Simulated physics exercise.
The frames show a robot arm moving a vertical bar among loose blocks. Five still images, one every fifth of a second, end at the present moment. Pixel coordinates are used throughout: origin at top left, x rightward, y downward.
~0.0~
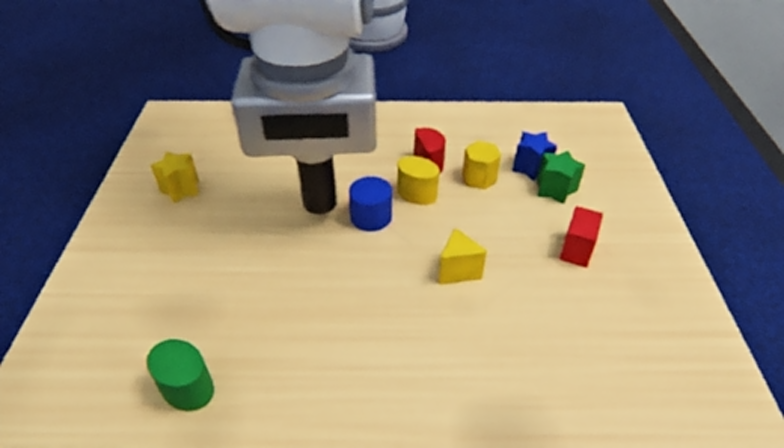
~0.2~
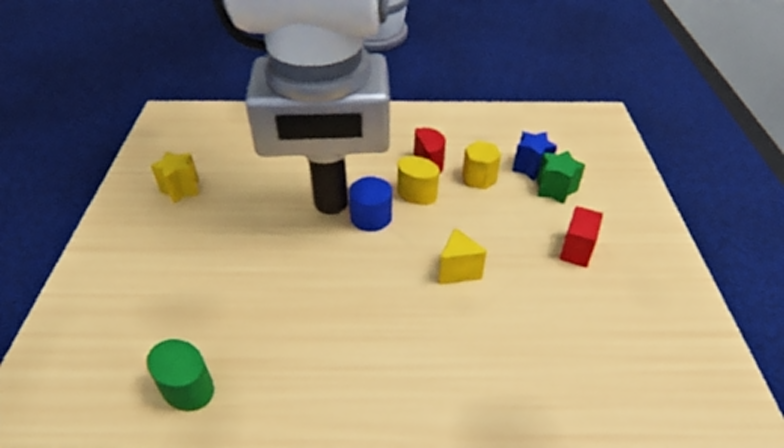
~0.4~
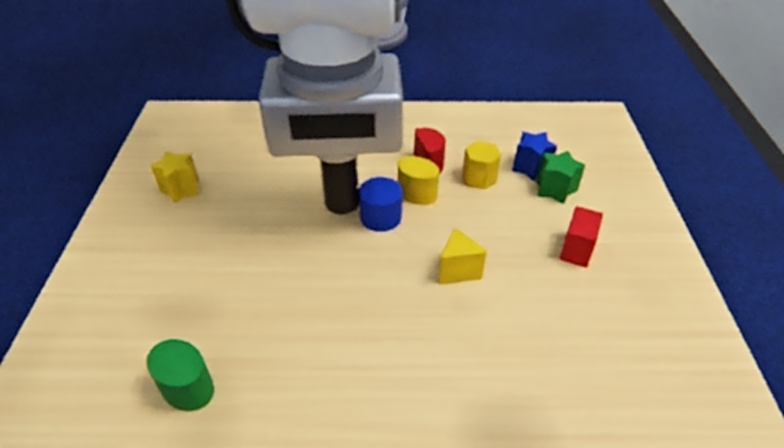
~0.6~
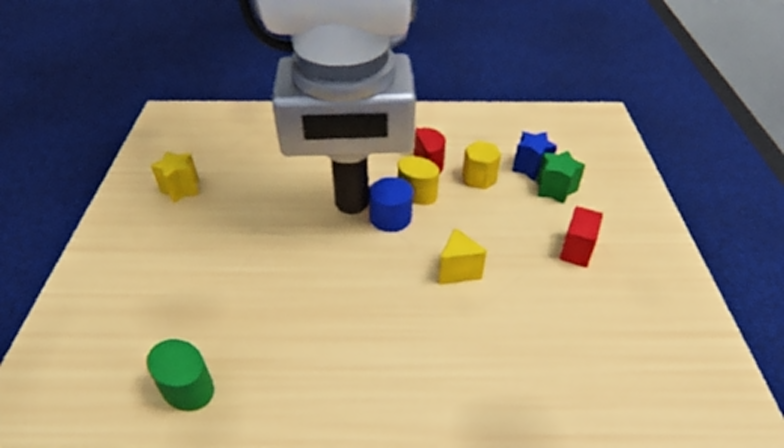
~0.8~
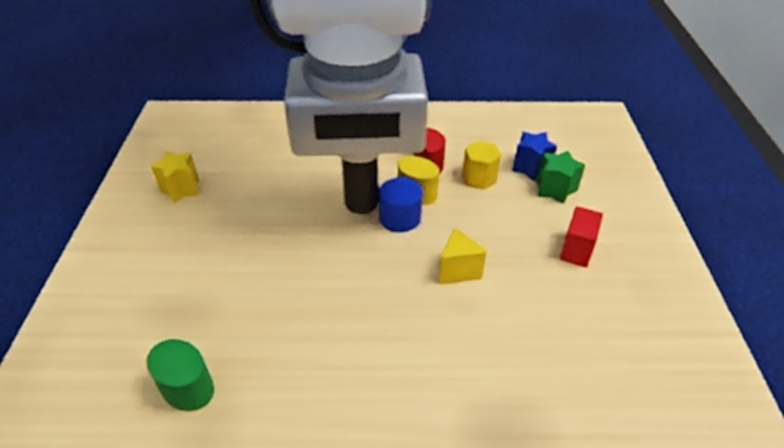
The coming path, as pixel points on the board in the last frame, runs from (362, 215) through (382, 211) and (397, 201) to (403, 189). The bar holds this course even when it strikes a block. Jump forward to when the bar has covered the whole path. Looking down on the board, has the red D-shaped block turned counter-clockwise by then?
Answer: Yes.
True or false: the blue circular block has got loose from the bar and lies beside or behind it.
True.
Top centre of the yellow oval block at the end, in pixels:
The middle of its upper face will lie at (435, 157).
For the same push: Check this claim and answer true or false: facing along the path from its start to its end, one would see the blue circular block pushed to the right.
True.
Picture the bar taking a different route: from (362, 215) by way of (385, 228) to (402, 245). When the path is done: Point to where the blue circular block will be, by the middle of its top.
If I read the scene right, the answer is (432, 198).
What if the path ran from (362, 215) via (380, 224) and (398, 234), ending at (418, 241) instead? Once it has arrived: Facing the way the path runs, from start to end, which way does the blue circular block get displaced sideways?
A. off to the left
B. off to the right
Choice A: Off to the left.
The first path, step by step. Halfway along, bar at (391, 195); blue circular block at (426, 191).
At the end, bar at (403, 178); blue circular block at (427, 191); yellow oval block at (435, 157), turned 40° clockwise; red D-shaped block at (436, 135), turned 30° anticlockwise; yellow hexagonal block still.
